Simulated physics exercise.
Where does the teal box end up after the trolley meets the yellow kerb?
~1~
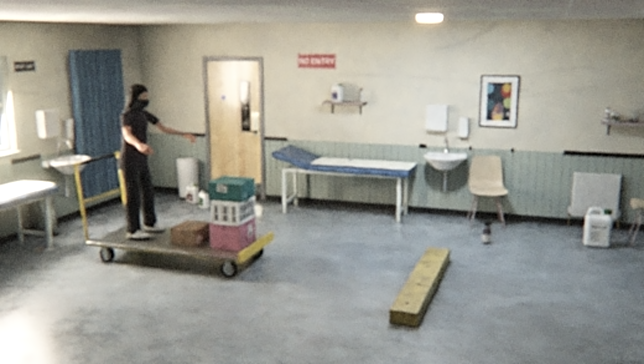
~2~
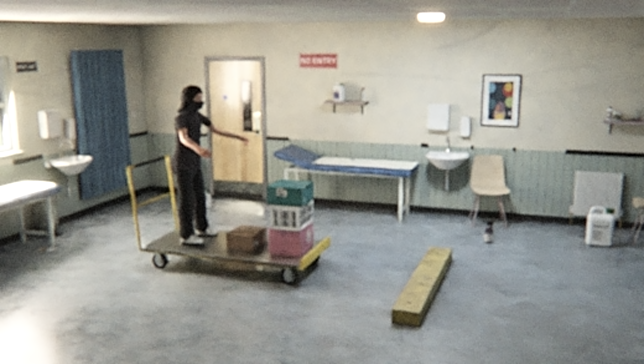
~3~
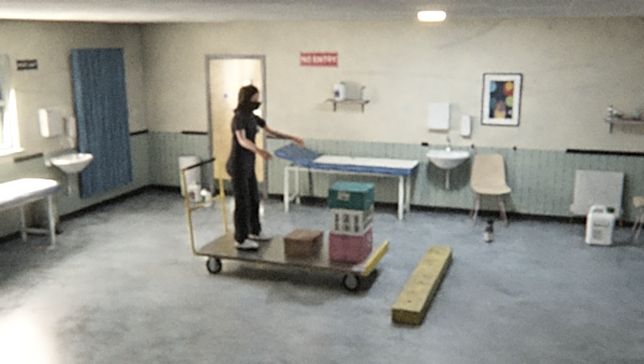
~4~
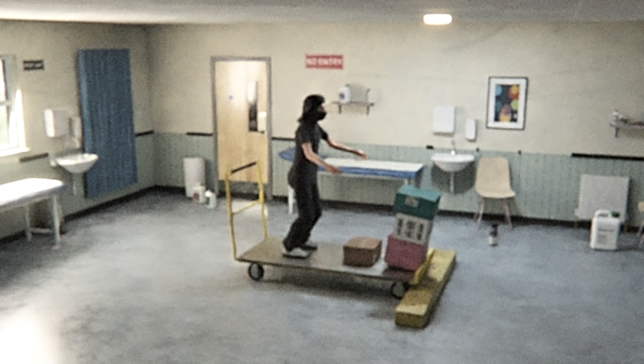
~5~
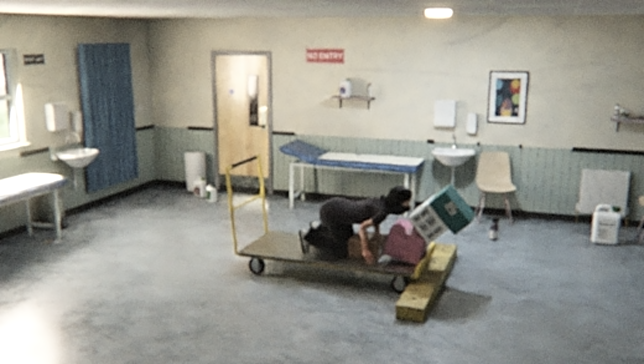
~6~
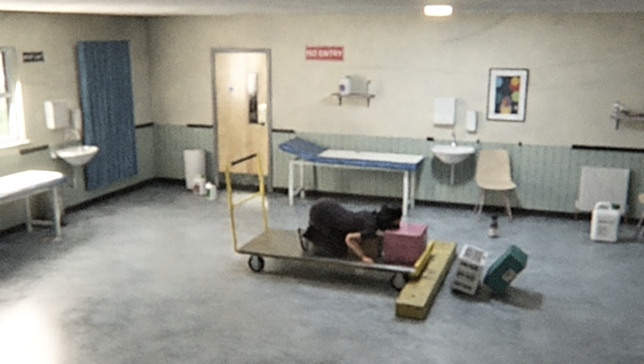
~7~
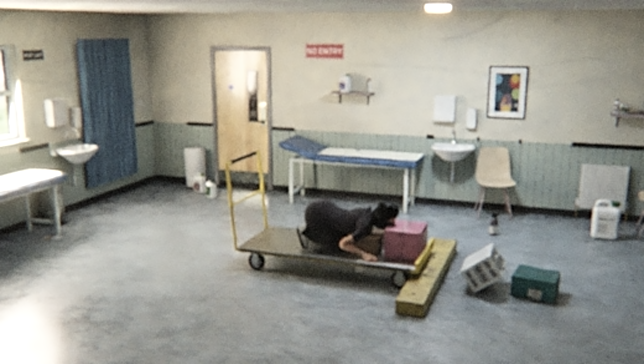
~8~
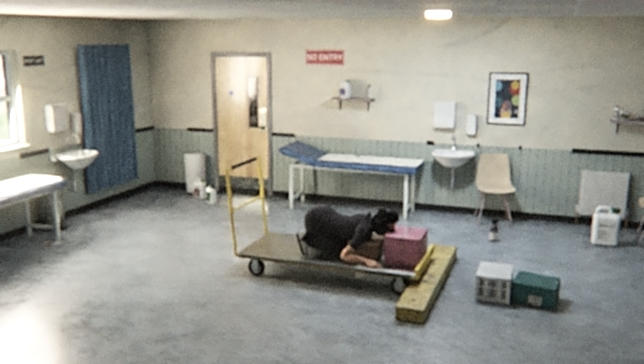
It tips over the front of the trolley and ends up on the floor beyond the kerb, to the right of the white crate.
Flatbed trolley stopping dead at a yellow kerb, its rider pitching onto the deck as teal and white crates tumble off ahead.
